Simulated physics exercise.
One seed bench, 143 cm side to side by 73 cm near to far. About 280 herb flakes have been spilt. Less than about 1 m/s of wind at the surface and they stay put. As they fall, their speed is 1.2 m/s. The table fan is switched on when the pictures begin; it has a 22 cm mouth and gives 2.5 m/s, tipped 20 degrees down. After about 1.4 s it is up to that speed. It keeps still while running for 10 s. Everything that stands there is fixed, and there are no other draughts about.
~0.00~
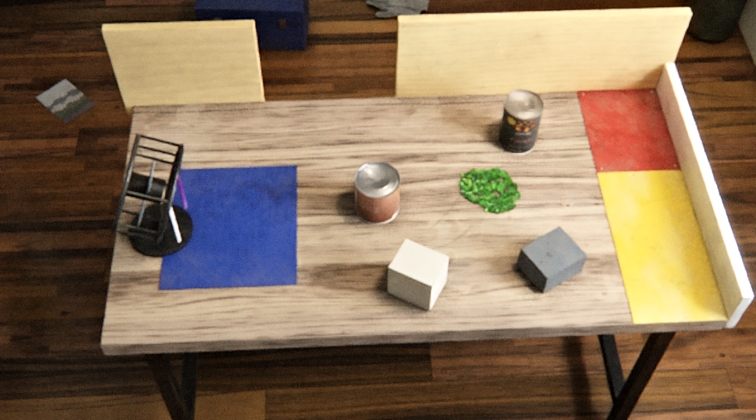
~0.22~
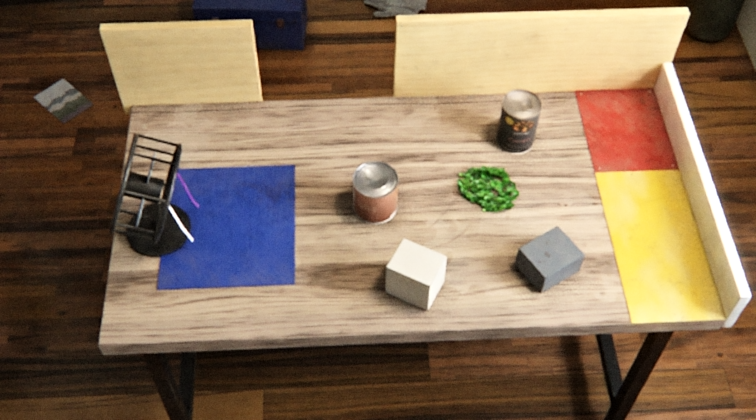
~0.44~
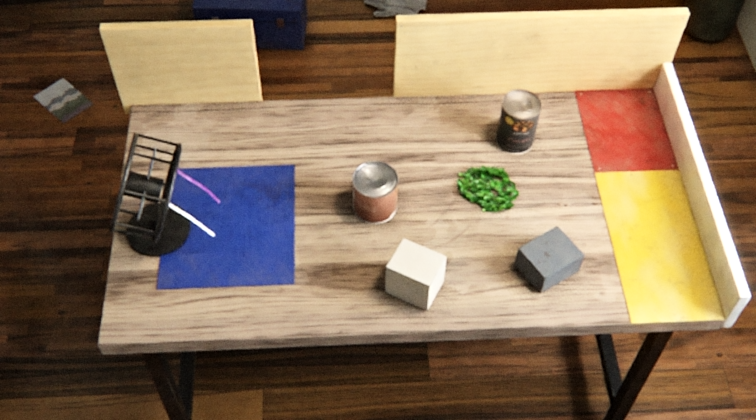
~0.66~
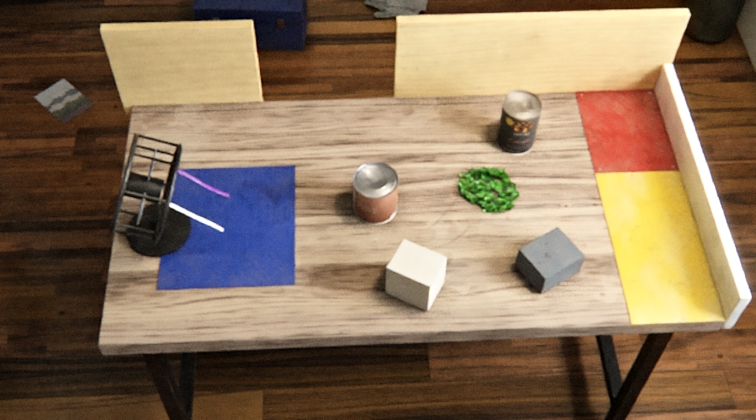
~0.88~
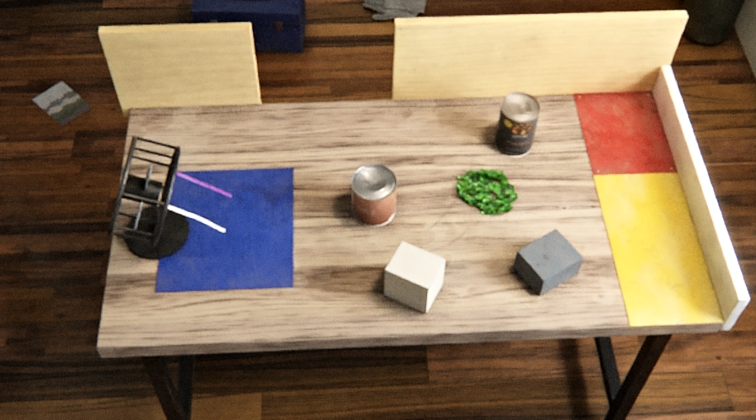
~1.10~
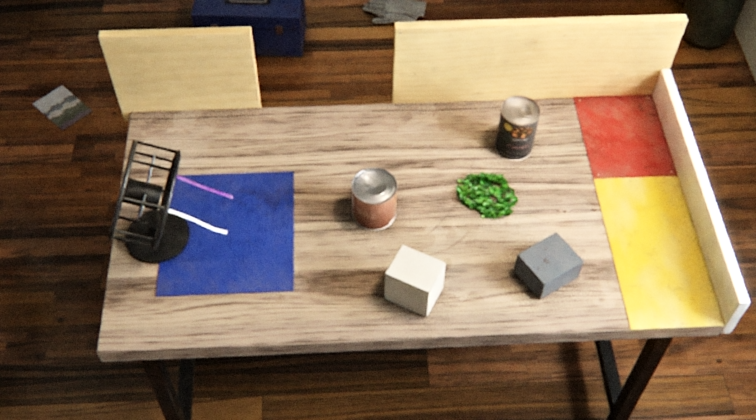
A wooden bench held a small black fan, two tins, two blocks and a patch of green flakes; the fan's purple and white ribbons lifted and streamed rightward, while the flakes stayed put.
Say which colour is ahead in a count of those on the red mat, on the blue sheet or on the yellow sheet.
It is red.
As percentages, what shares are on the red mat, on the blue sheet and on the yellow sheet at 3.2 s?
Roughly 0 % red, 0 % blue and 0 % yellow.
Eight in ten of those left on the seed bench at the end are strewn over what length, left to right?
Around 50 centimetres from left to right.
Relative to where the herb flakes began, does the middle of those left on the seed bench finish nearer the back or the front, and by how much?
Rearward, by about 5 cm.
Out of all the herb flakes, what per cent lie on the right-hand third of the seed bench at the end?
Roughly 50 %.
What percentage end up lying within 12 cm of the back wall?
I'd put it at about 10 percent.
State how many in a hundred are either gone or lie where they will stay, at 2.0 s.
My guess would be around 1 %.
After 2.0 s, 0 % are on the red mat, 0 % on the blue sheet and 0 % on the yellow sheet; the middle of those still in play is near (488, 192); 1 % have settled or left.
After 3.2 s, 0 % are on the red mat, 0 % on the blue sheet and 0 % on the yellow sheet; the middle of those still in play is near (488, 193); 2 % have settled or left.
After 5.5 s, 10 % are on the red mat, 0 % on the blue sheet and 8 % on the yellow sheet; the middle of those still in play is near (494, 191); 10 % have settled or left.
After 10.0 s, at the end, 30 % are on the red mat, 0 % on the blue sheet and 6 % on the yellow sheet; the middle of those still in play is near (498, 183).
